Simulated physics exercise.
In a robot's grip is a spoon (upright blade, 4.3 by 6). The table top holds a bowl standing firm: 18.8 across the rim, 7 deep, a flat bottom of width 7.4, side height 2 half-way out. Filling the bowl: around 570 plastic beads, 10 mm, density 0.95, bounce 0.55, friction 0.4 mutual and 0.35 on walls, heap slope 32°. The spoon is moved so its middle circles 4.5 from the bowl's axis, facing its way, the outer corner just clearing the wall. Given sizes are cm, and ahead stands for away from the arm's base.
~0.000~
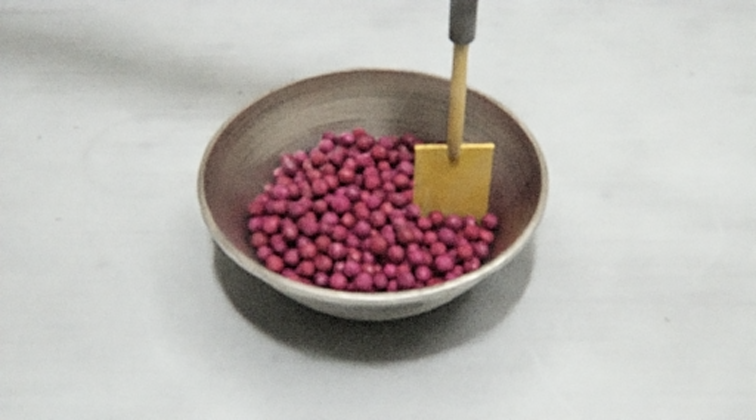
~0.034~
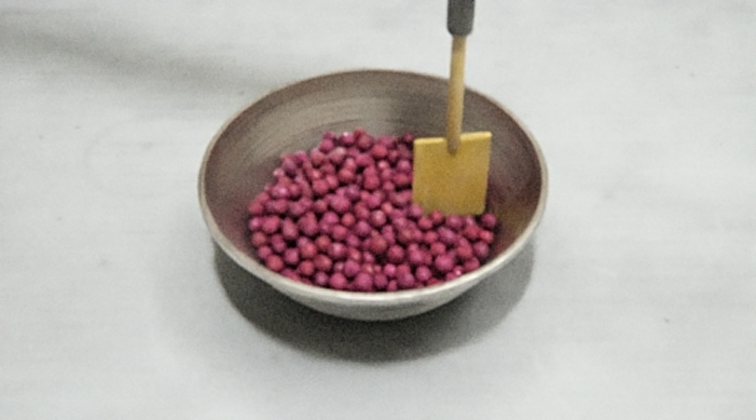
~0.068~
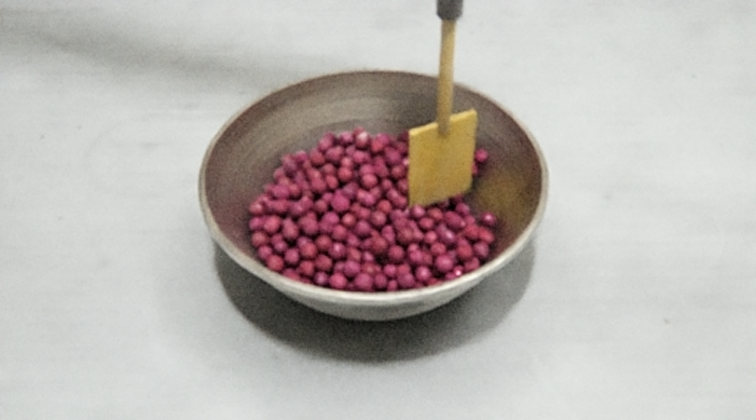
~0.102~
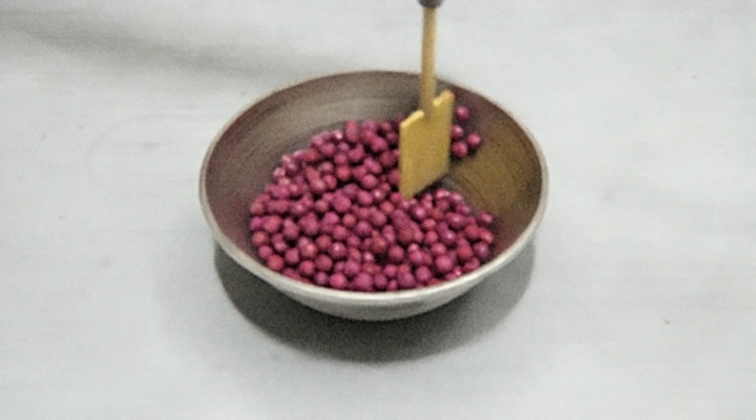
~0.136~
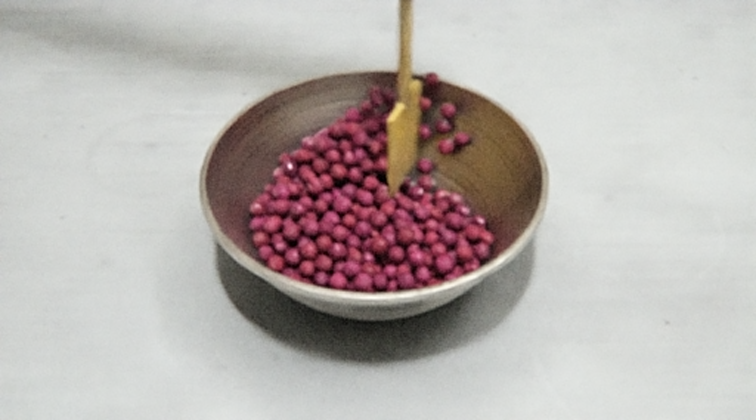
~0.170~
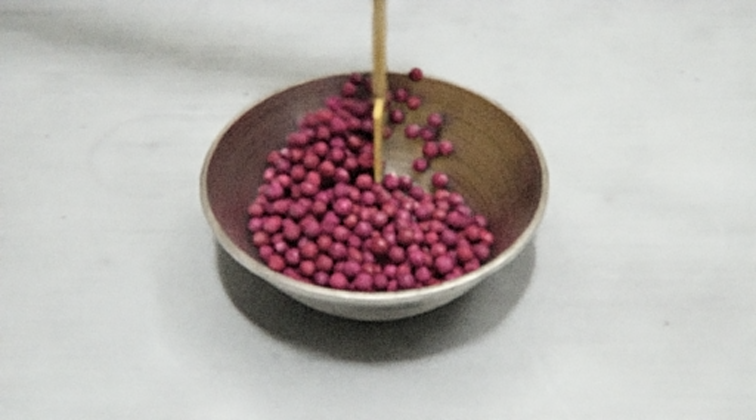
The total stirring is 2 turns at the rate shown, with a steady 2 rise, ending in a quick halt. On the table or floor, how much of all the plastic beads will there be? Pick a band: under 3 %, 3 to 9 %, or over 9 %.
3 to 9 %.
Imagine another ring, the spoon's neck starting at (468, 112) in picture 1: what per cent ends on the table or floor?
It comes to around 5 percent.
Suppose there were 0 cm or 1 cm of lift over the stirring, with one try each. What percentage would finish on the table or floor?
Roughly 20 and 10 per cent.
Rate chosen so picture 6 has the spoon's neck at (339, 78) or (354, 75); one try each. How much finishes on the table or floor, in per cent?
Well, about 15 percent the first time and about 15 percent the second.
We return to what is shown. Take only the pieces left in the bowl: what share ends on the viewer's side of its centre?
Roughly 50 percent of it.
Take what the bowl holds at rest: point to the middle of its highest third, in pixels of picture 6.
Somewhere close to (370, 208).
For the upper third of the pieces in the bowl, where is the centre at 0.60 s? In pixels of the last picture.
The top third is centred near (457, 207) in the last picture.
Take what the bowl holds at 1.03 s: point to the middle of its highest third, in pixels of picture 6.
Near (355, 206).
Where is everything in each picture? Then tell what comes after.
The first picture shows spoon neck at (456, 124), 0° round; upper third of the load around (363, 209), from x 255 to 490, top at y 135; 566 in the bowl.
The second picture shows spoon neck at (454, 116), 8° round; upper third of the load around (364, 208), from x 255 to 490, top at y 135.
The third picture shows spoon neck at (445, 100), 28° round; upper third of the load around (365, 200), from x 255 to 490, top at y 130.
The fourth picture shows spoon neck at (427, 87), 47° round; upper third of the load around (365, 196), from x 255 to 485, top at y 95.
The fifth picture shows spoon neck at (405, 78), 67° round; upper third of the load around (359, 191), from x 255 to 485, top at y 80.
The sixth picture shows spoon neck at (379, 75), 86° round; upper third of the load around (343, 182), from x 255 to 485, top at y 75; 566 in the bowl.
By 0.60 s, 335° round, highest piece 9 above the table; 539 in the bowl, 21 on the table or floor, 6 in flight or on the tool.
By 1.03 s, 224° round, highest piece 7 above the table; 534 in the bowl, 32 on the table or floor.
By 1.45 s, 0° round, highest piece 6 above the table; 534 in the bowl, 32 on the table or floor.
By 2.15 s, 0° round, highest piece 6 above the table; 534 in the bowl, 32 on the table or floor.
Final count, 534 in the bowl, 32 on the table or floor. That is 6 % on the table or floor.
